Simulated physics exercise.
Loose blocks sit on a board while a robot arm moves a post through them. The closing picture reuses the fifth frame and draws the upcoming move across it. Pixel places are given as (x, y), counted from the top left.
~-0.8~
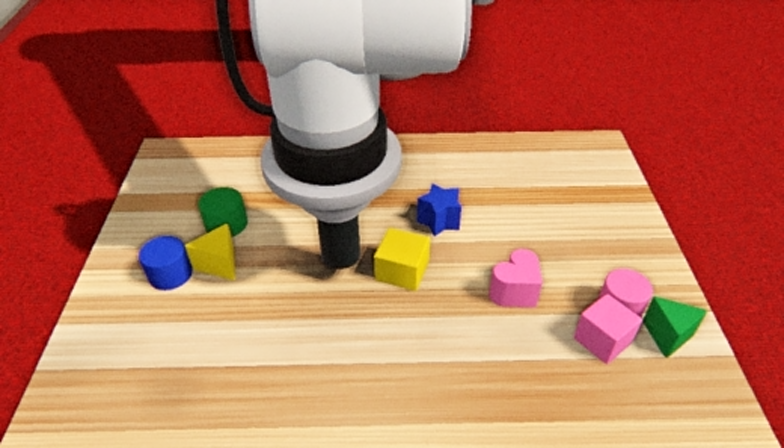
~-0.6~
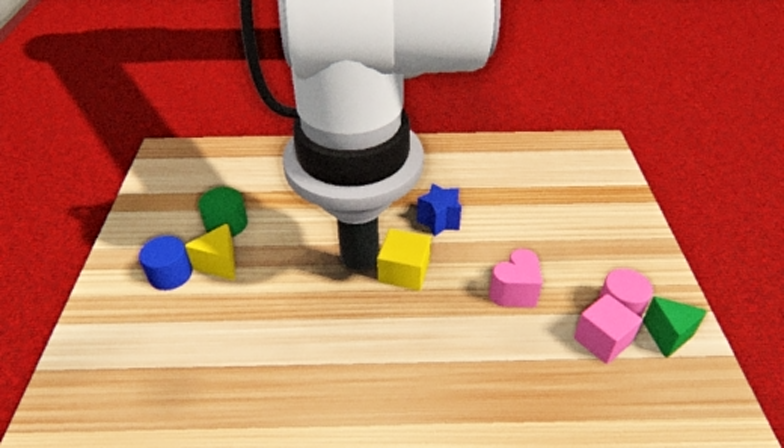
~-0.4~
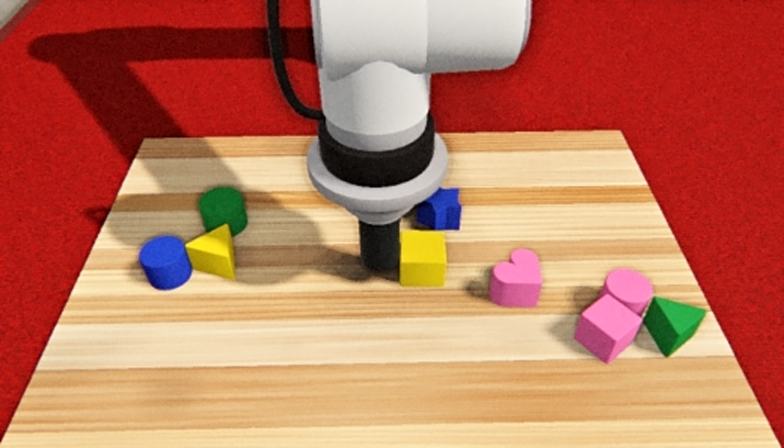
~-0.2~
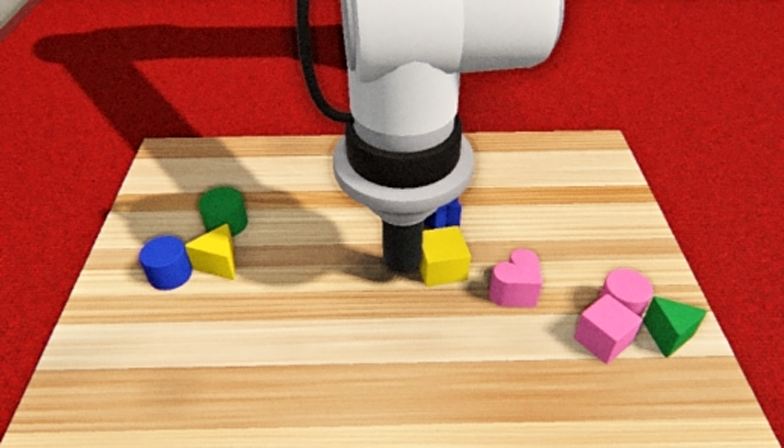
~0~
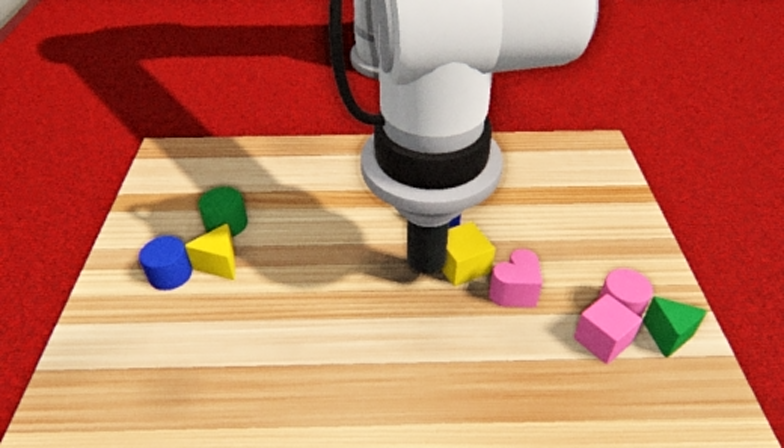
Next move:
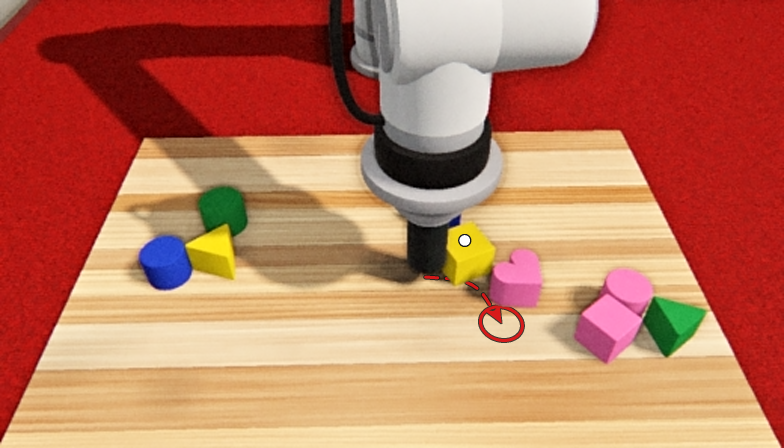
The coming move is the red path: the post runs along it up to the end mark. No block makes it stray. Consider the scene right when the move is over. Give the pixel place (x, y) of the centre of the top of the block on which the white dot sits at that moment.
Close to (497, 236).
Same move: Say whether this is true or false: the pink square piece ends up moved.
That is false.
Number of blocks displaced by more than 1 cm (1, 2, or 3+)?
The push will move two blocks.
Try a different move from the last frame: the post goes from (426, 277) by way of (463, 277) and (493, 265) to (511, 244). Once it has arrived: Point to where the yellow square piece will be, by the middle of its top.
In the picture, it is at (544, 203).
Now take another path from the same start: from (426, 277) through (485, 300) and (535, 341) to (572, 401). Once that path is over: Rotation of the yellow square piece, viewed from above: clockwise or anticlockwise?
It turns counter-clockwise.
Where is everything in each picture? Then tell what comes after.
Post's lower end at (341, 255); blue star block at (441, 197); yellow square piece at (403, 246); pink heart block at (520, 267); pink square piece at (612, 316), in the first frame.
Post at (360, 256); yellow square piece at (405, 246), in the second frame.
Post at (380, 257); yellow square piece at (423, 245), in the third frame.
Post at (403, 258); yellow square piece at (443, 243), in the fourth frame.
Post at (426, 259); blue star block hidden; yellow square piece at (465, 240); pink heart block at (520, 267); pink square piece at (612, 316), in the fifth frame.
Drawn move, from (426, 277) over (459, 280) and (485, 297) to (501, 323); the dot is on the yellow square piece.
On the path given first. One third of the way, post at (462, 262); yellow square piece at (494, 237), turned 25° anticlockwise.
Two thirds of the way, post at (488, 279); yellow square piece at (497, 236), turned 25° anticlockwise; pink heart block at (532, 272), turned 25° anticlockwise.
At the end, post at (505, 305); blue star block still; yellow square piece at (497, 236), turned 25° anticlockwise; pink heart block at (537, 281), turned 70° anticlockwise; pink square piece still.
